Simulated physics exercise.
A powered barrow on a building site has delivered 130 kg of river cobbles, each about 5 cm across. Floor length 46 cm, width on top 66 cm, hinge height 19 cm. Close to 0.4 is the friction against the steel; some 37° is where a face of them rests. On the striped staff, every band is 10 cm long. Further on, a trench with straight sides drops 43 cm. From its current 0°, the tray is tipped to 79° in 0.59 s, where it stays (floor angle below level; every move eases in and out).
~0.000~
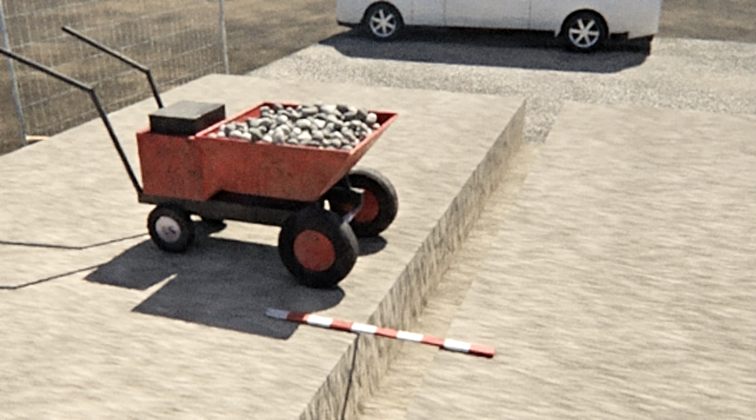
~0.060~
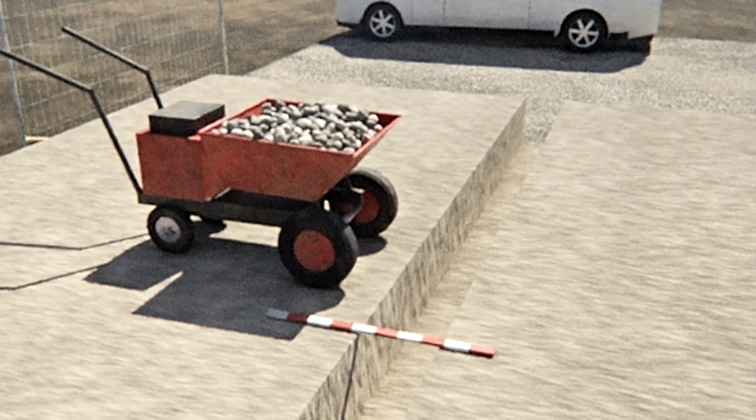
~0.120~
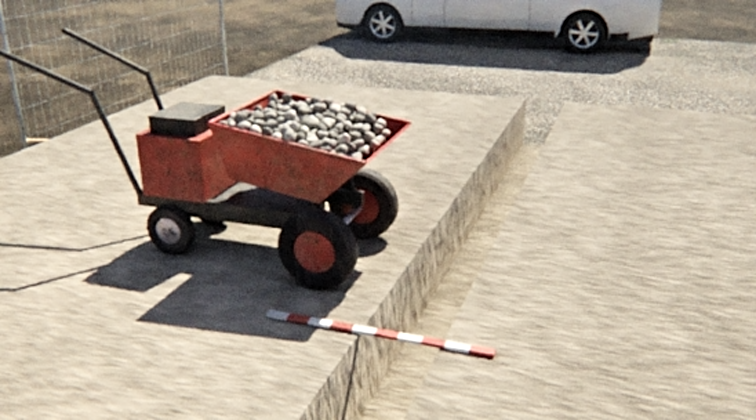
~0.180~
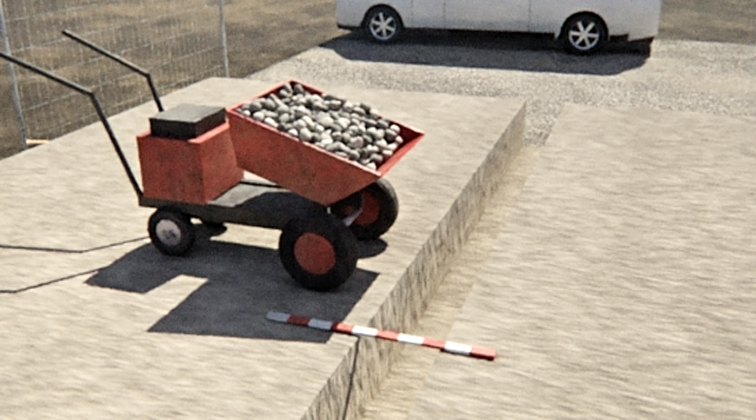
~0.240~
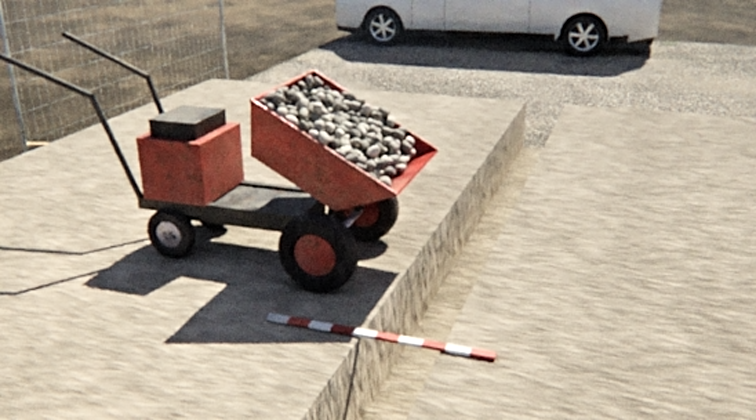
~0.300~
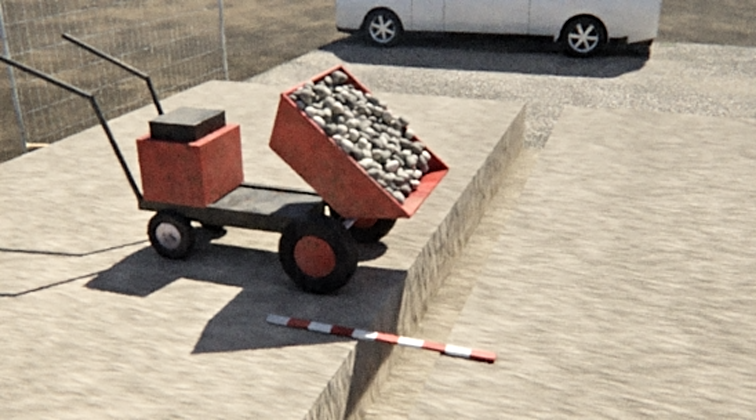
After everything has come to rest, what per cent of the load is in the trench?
I would say 39 percent.
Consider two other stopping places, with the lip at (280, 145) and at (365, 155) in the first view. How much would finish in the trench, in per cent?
Near 85 per cent from the first place, 20 from the second.
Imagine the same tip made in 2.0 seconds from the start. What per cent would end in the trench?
Trench share: Approx. 65%.
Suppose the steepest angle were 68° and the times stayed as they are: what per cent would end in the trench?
About 40 per cent would end up in the trench.
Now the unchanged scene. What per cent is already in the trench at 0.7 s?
Around 15 per cent of it, at that instant.
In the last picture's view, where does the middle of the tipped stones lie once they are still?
Around (508, 283).
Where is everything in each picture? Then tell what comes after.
In the first frame, the tray is at 0°, its lip at (350, 154); the top of the load is at (318, 111).
In the second frame, lip at (354, 156), floor tilted 2°, highest stones at (307, 109); the stones move at 0.5 m/s on average.
In the third frame, lip at (365, 164), floor tilted 8°, highest stones at (293, 106); the stones move at 1.0 m/s on average.
In the fourth frame, lip at (380, 177), floor tilted 18°, highest stones at (295, 99); the stones move at 1.4 m/s on average.
In the fifth frame, the tray is at 29°, its lip at (397, 195); the top of the load is at (307, 90); the stones move at 1.6 m/s on average.
In the sixth frame, lip at (410, 217), floor tilted 41°, highest stones at (331, 85); the stones move at 1.7 m/s on average.
After 0.4 s the floor is at 66°; 100 % in the tray; the foremost stones are at (450, 216).
After 0.7 s the floor is at 79°; 45 % in the tray, 17 % in the trench, 38 % past the trench; the foremost stones are at (544, 285).
After 1.0 s the floor is at 79°; 2 % in the tray, 36 % in the trench, 63 % past the trench; the foremost stones are at (755, 321).
After 3.0 s the floor is at 79°; 0 % in the tray, 39 % in the trench, 61 % past the trench; the foremost stones are past the picture's edge.
